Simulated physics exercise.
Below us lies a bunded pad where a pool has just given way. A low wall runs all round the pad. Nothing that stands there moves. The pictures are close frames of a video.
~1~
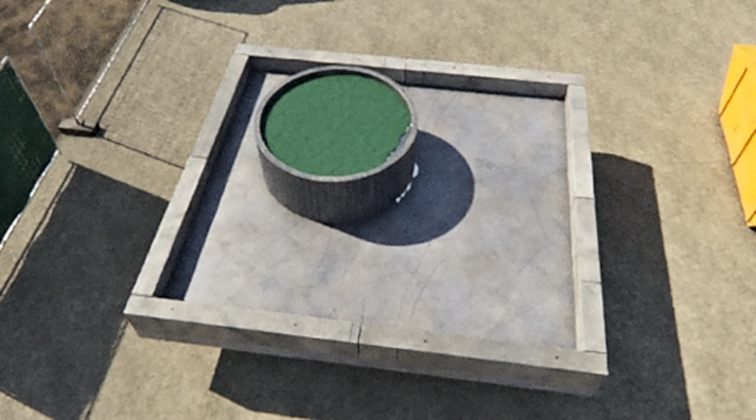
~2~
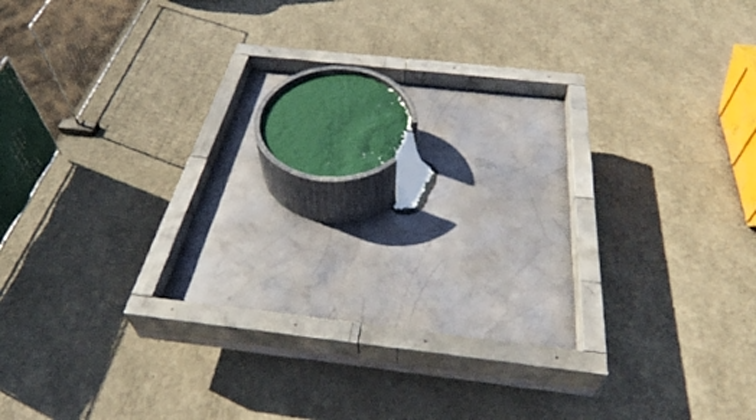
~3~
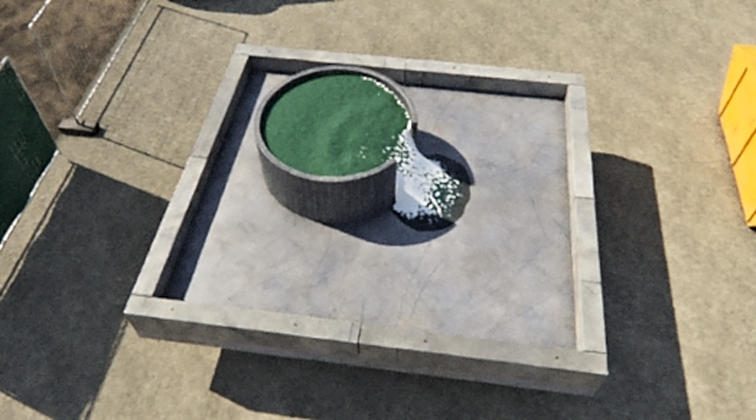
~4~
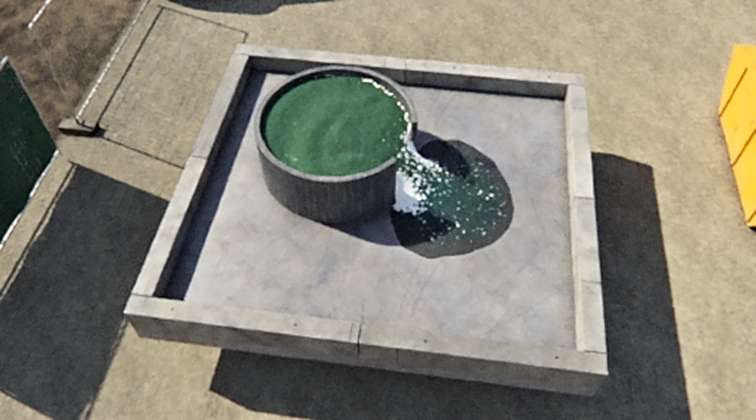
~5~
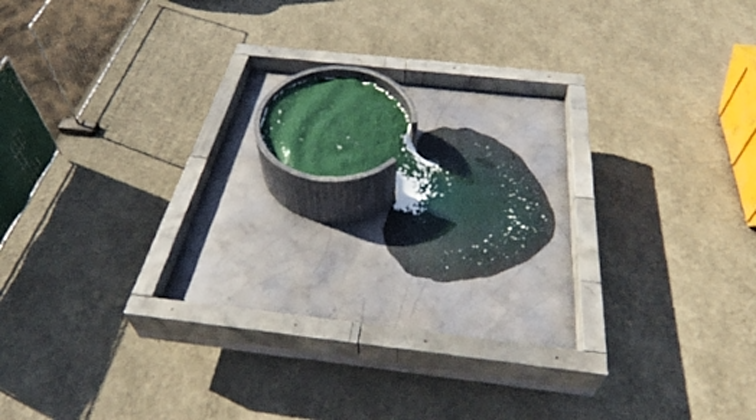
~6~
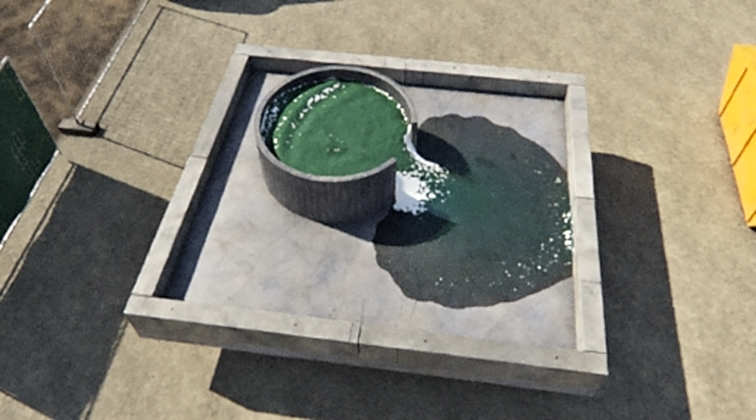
A round grey pool of green water stands toward the upper left of a square concrete pad with a low wall all round, seen from high above by a still camera. Sandy ground surrounds it, with a yellow object at the right edge and a dark green one at the left. Water pours through a gap in the pool's right side, foaming white, then spreads in a widening dark green sheet to the right-hand wall.
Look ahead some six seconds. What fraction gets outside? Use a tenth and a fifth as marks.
It loses under a tenth.
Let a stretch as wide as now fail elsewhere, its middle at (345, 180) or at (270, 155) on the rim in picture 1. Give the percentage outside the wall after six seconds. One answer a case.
About 4 and 10 per cent.
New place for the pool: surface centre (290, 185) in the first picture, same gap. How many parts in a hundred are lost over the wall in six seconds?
Some 4 per cent.
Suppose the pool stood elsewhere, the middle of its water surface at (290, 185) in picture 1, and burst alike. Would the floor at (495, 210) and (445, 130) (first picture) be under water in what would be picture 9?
In that order: Under water, no water.
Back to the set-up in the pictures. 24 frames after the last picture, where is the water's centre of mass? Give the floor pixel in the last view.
Roughly at (416, 194).
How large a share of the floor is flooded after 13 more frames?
Roughly 50 per cent.
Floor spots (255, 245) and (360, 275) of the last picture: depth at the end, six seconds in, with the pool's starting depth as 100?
About 12 and 4 per cent.
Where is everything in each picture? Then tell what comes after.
Still water in the pool at (336, 124), in the first picture.
The front is at (408, 210), out from the gap at (406, 171), in the second picture.
Water pours out at (406, 172) and has run to (455, 215), in the third picture.
The front is at (503, 224), out from the gap at (405, 172), in the fourth picture.
Water pours out at (406, 172) and has run to (546, 233), in the fifth picture.
The front is at (573, 268), out from the gap at (406, 171), in the sixth picture.
A moment on, water covers 35 % of the floor; the low wall has let 0 % over.
Next, water covers 40 % of the floor; the low wall has let 0 % over.
Then, water covers 40 % of the floor; the low wall has let 2 % over.
Later, water covers 75 % of the floor; the low wall has let 3 % over.
In the end, water covers 85 % of the floor; the low wall has let 3 % over.
